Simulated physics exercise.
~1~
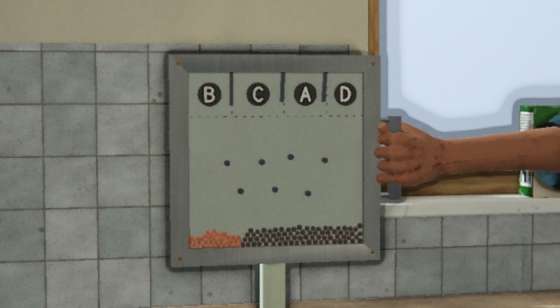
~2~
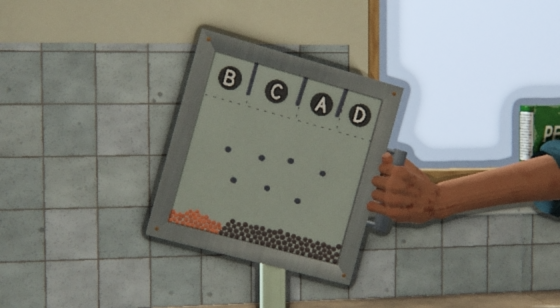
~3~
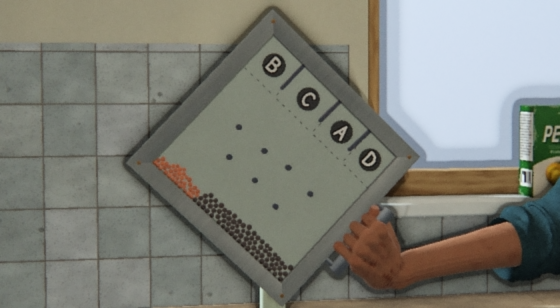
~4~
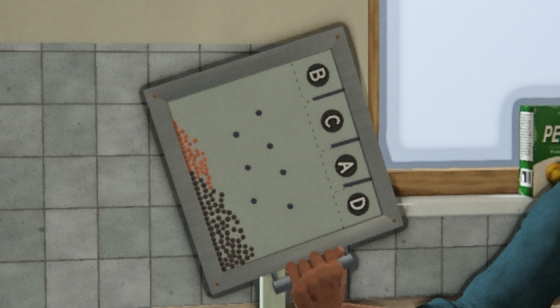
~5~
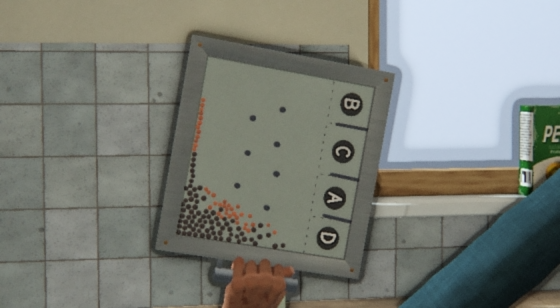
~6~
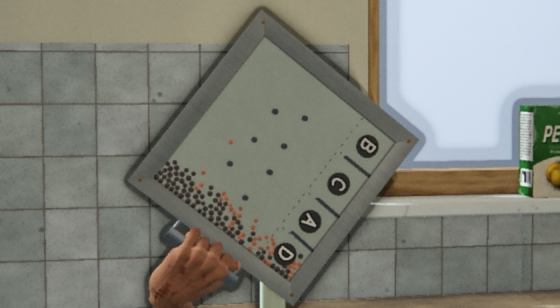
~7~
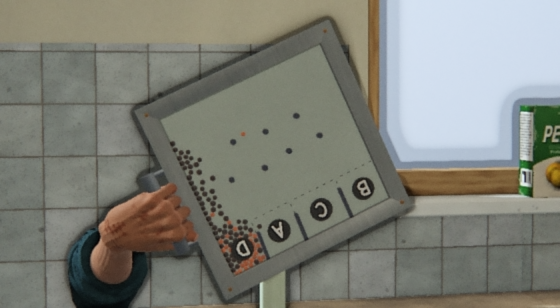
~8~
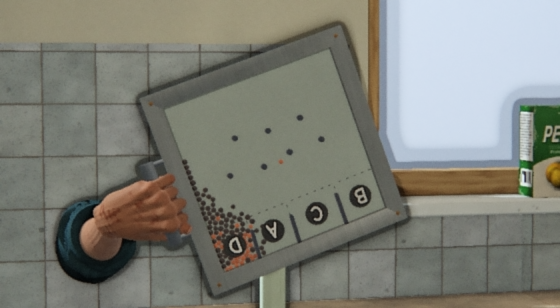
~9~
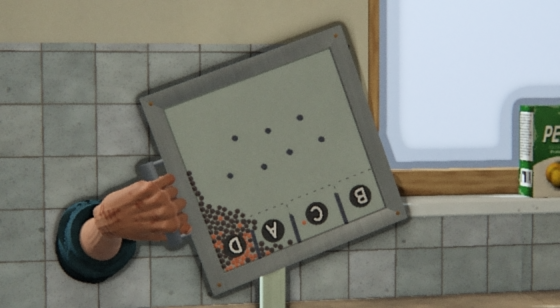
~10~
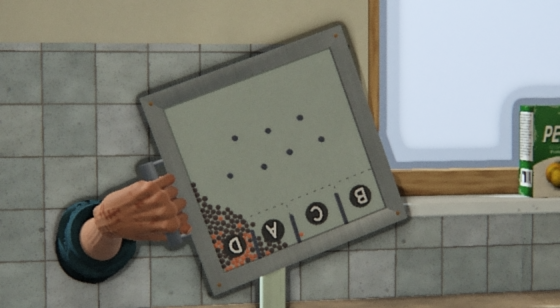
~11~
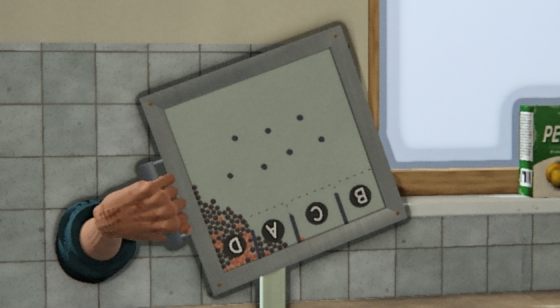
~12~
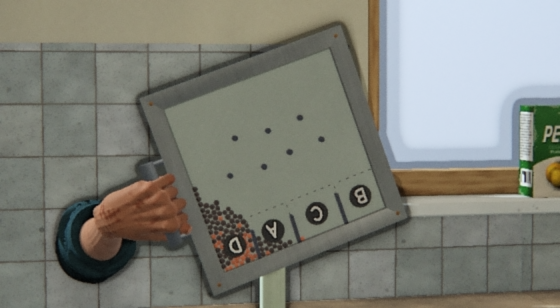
At first, a square case with a clear face stands upright against a tiled wall, orange and dark beads lying along its bottom edge beneath pockets marked B, C, A and D. A hand grips the handle on the right and swings the case clockwise, tipping it onto a corner. As the lettered side comes down on the right, the beads slide and tumble along the opposite side, the two colours mixing. The hand carries the handle round to the left, and beads spill into pocket D. The case stops tilted, nearly upside down. The beads settle in the lower left, most of the orange ones in D, with a few dark ones in A, while B and C look almost empty.
